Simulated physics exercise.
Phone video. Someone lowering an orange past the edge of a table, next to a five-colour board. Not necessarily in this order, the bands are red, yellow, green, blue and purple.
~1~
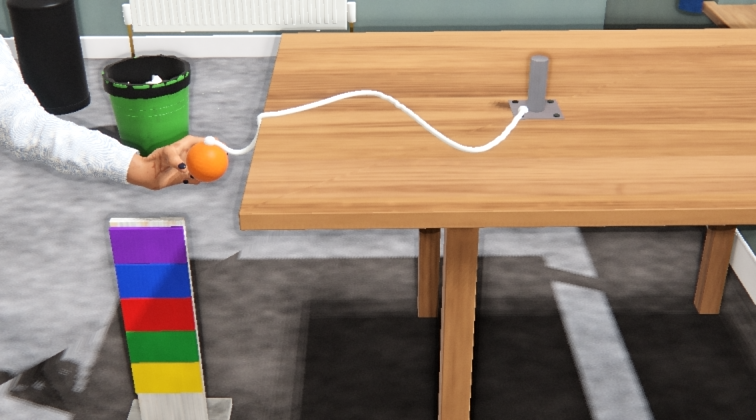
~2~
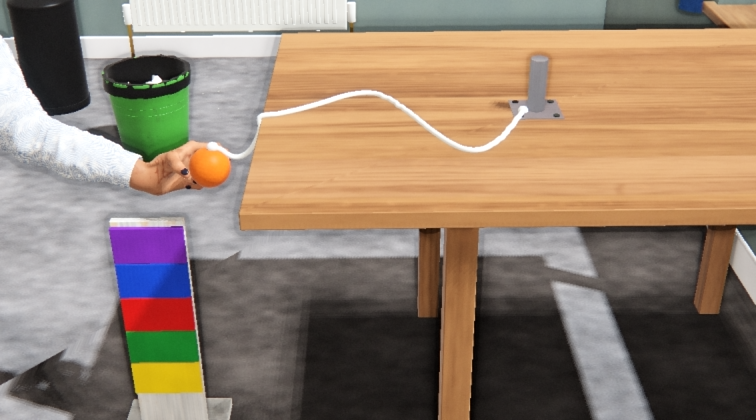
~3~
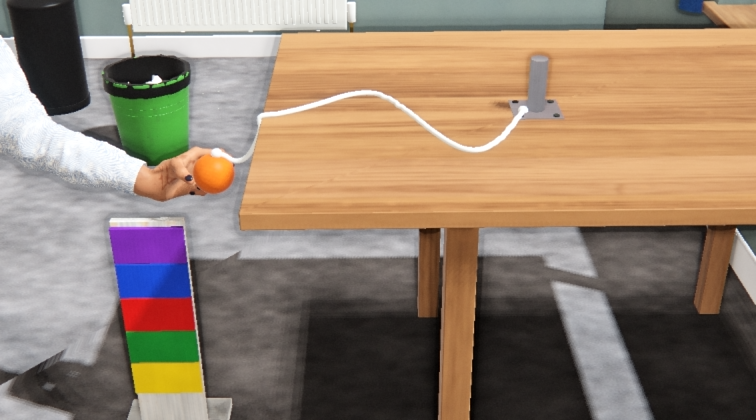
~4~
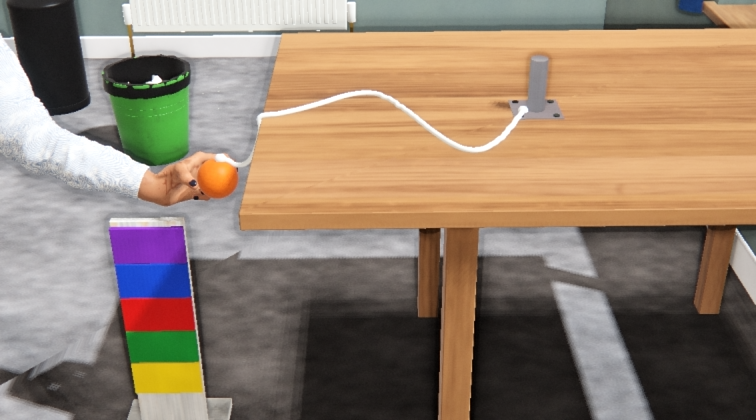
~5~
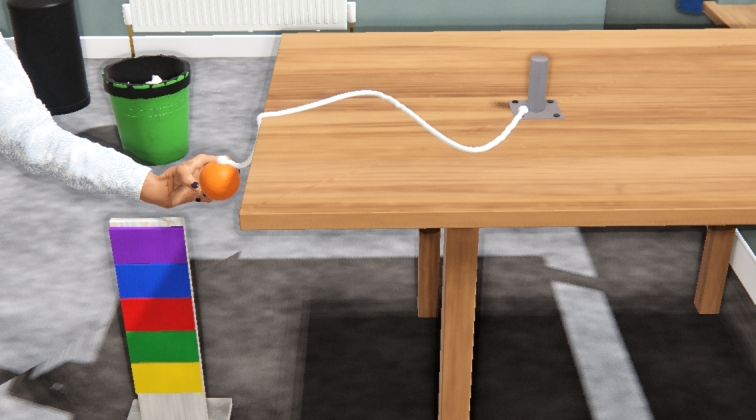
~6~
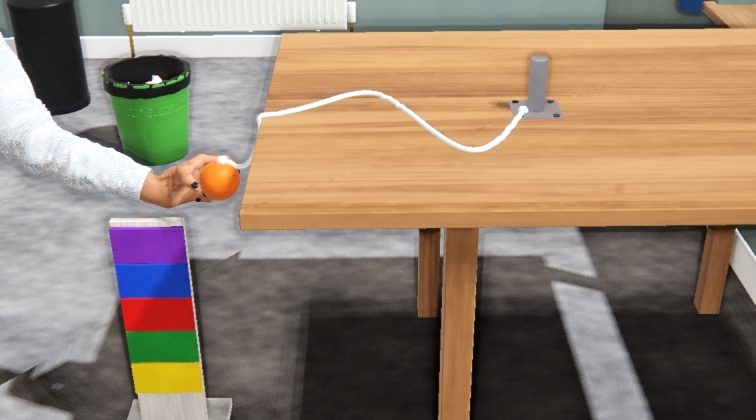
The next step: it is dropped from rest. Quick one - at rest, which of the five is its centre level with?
At green.
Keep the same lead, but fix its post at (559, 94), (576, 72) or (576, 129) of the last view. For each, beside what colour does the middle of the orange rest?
In turn, red, then blue, then red.
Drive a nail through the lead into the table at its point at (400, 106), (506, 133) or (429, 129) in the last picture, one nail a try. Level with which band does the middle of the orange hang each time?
Taking them in turn: Purple; red; blue.
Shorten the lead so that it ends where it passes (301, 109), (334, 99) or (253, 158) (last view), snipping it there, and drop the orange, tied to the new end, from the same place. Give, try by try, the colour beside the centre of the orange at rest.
Try by try, the answer is purple; none, it hangs higher; red.
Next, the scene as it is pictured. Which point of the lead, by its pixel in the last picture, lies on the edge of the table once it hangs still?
It's the one at (389, 99).
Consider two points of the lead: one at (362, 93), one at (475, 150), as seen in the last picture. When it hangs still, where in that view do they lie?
About (261, 163), and the other about (410, 116).
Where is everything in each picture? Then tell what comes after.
The first frame shows orange (207, 162); purple (148, 247); blue (153, 282); red (158, 316); green (163, 348); yellow (167, 379).
The second frame shows orange (210, 167); lead through (511, 127) (455, 146) (409, 112) (350, 95) (276, 115).
The third frame shows orange (213, 174).
The fourth frame shows orange (218, 178); lead through (511, 127) (455, 146) (409, 112) (350, 95) (276, 115).
The fifth frame shows orange (220, 180).
The sixth frame shows orange (220, 180); lead through (511, 127) (455, 146) (409, 112) (350, 95) (276, 115).
A little later, orange near (269, 314); level with red.
Next, orange near (264, 336); level with green.
When it is over, orange near (277, 344); level with green. The lead holds its middle at green.
